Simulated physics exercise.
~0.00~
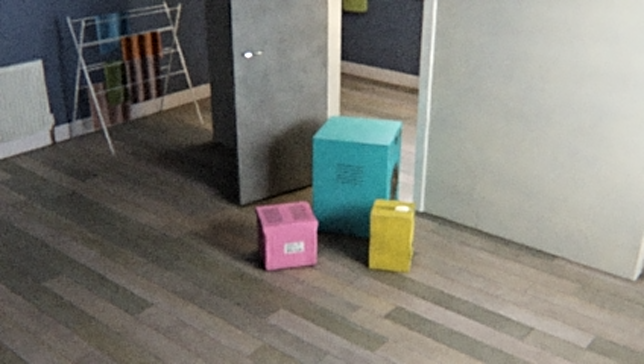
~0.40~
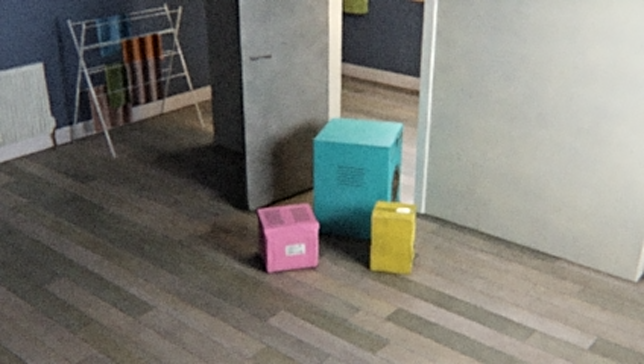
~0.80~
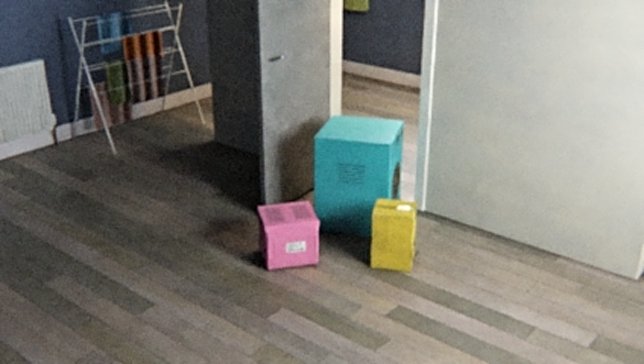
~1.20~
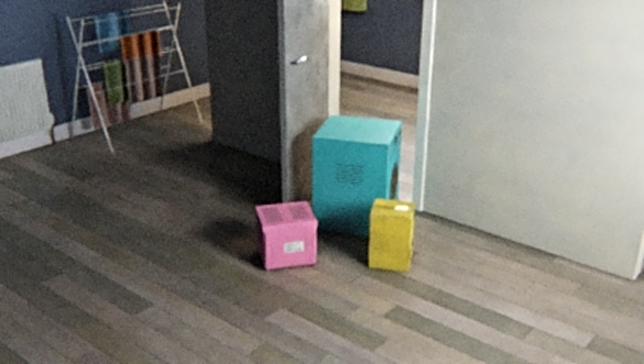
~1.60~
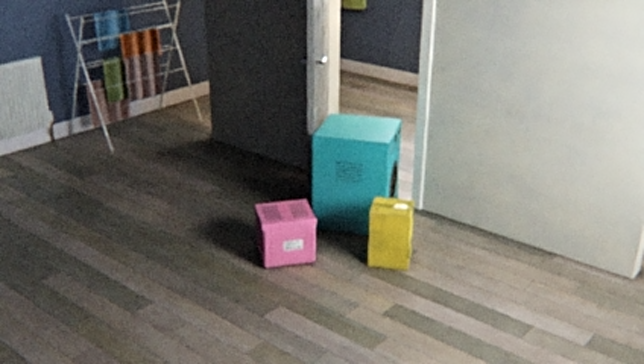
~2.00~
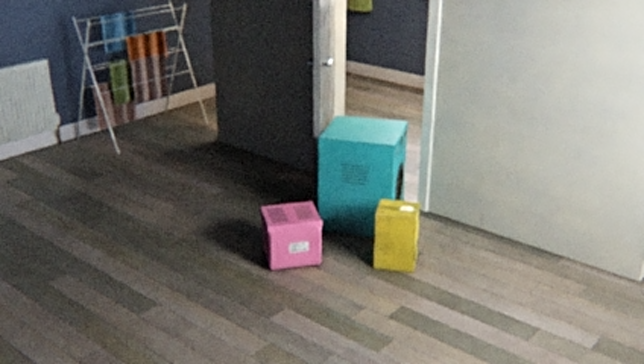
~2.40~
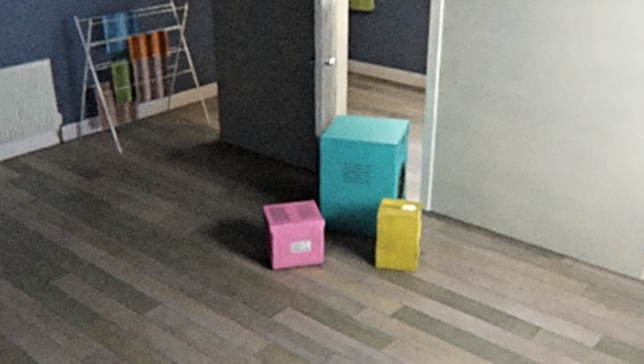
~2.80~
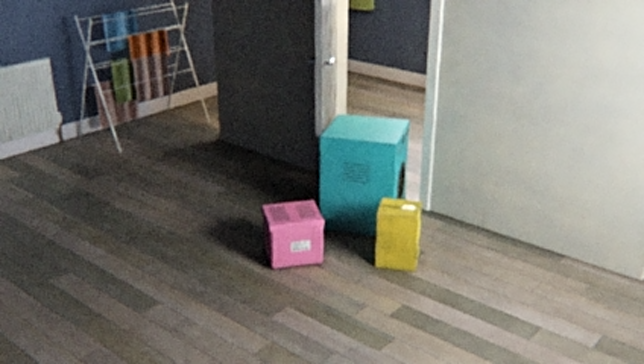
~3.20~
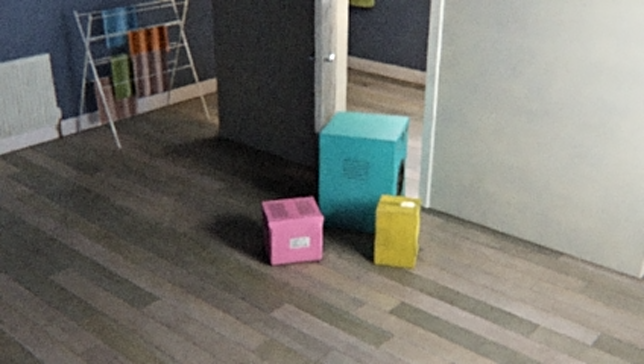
A grey door swung to the right toward its frame, then came to a stop beside a big turquoise box-shaped object in the doorway. It stayed partly open, while the turquoise object and the smaller pink and yellow boxes in front never moved.
